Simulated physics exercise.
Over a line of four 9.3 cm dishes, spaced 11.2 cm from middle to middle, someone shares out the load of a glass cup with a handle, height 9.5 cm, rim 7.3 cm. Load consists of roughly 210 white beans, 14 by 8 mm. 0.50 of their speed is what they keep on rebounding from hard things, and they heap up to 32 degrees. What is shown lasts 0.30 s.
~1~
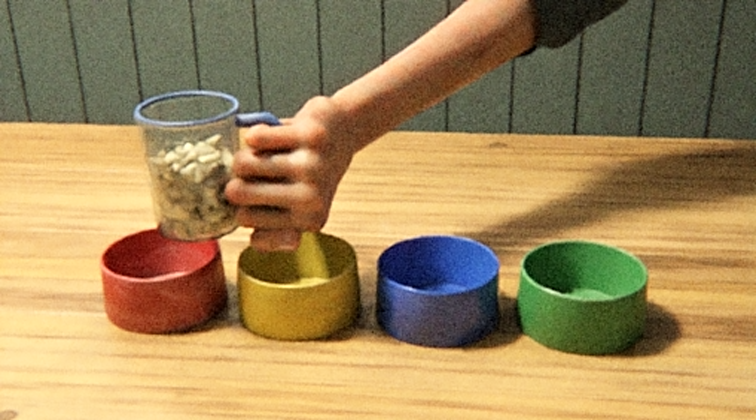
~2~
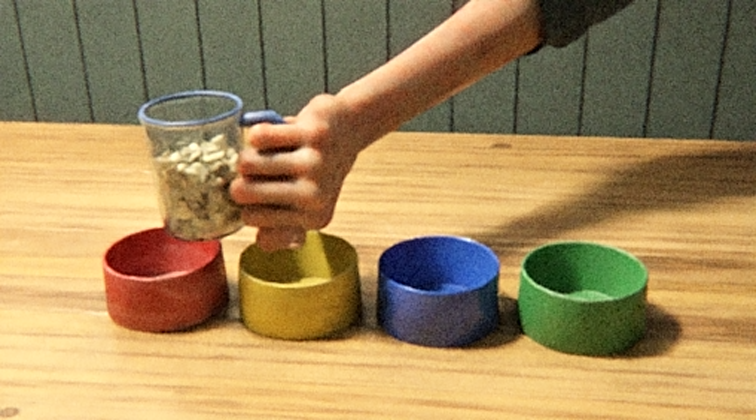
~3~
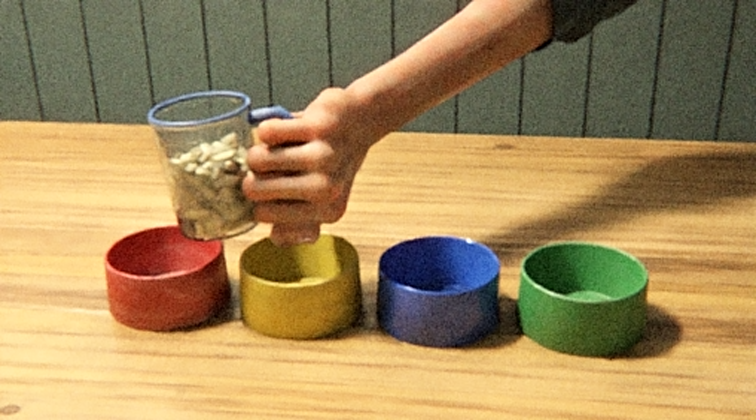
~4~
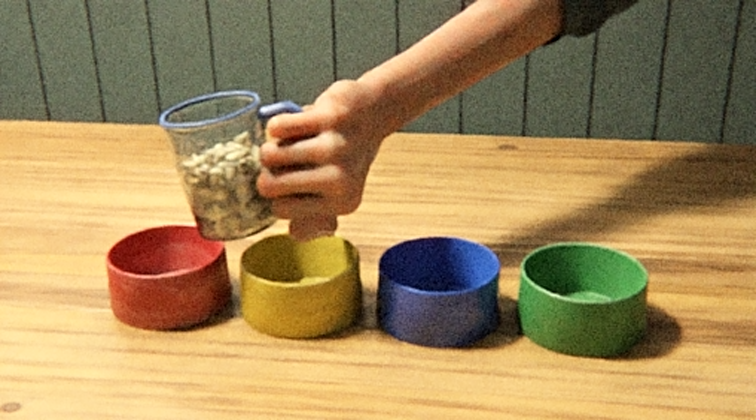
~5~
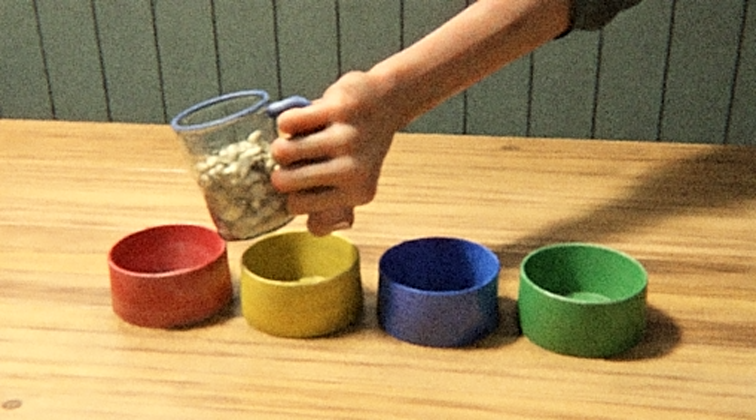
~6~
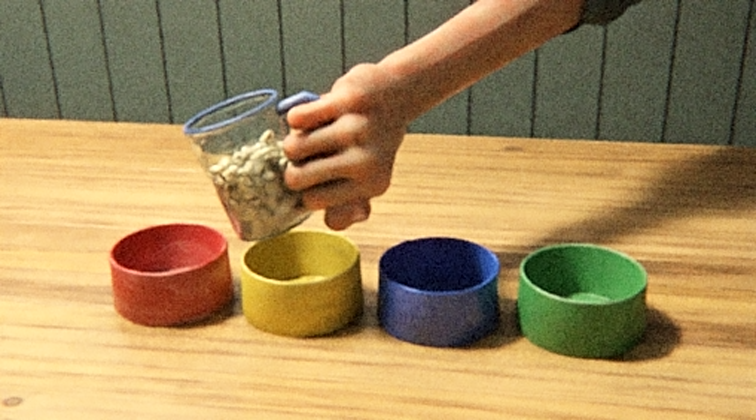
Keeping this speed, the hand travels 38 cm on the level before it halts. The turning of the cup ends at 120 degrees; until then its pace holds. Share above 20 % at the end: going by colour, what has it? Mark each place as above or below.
Marks: Red dish below, blue dish above, green dish above, yellow dish below, counter above.
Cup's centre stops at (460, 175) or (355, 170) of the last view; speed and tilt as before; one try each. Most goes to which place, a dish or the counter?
Blue, then yellow.
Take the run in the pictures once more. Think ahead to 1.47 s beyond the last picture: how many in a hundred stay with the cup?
Close to 30 in a hundred.
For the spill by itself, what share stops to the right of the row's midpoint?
I'd say near 100 percent.
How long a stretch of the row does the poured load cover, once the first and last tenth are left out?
13 cm, roughly.
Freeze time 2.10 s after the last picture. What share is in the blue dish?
Roughly 30 in a hundred.
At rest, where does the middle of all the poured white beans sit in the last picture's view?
Near (511, 308).
Then, 0.88 s after the last picture, tilt 85 degrees; cup holds 100 %.
Then, 1.47 s after the last picture, tilt 120 degrees; cup holds 30 %, blue 30 %, green 15 %.
Then, 2.10 s after the last picture, tilt 120 degrees; cup holds 0 %, blue 30 %, green 35 %.
In the end, red 0 %, blue 30 %, green 35 %, yellow 0 %, counter 30 %.
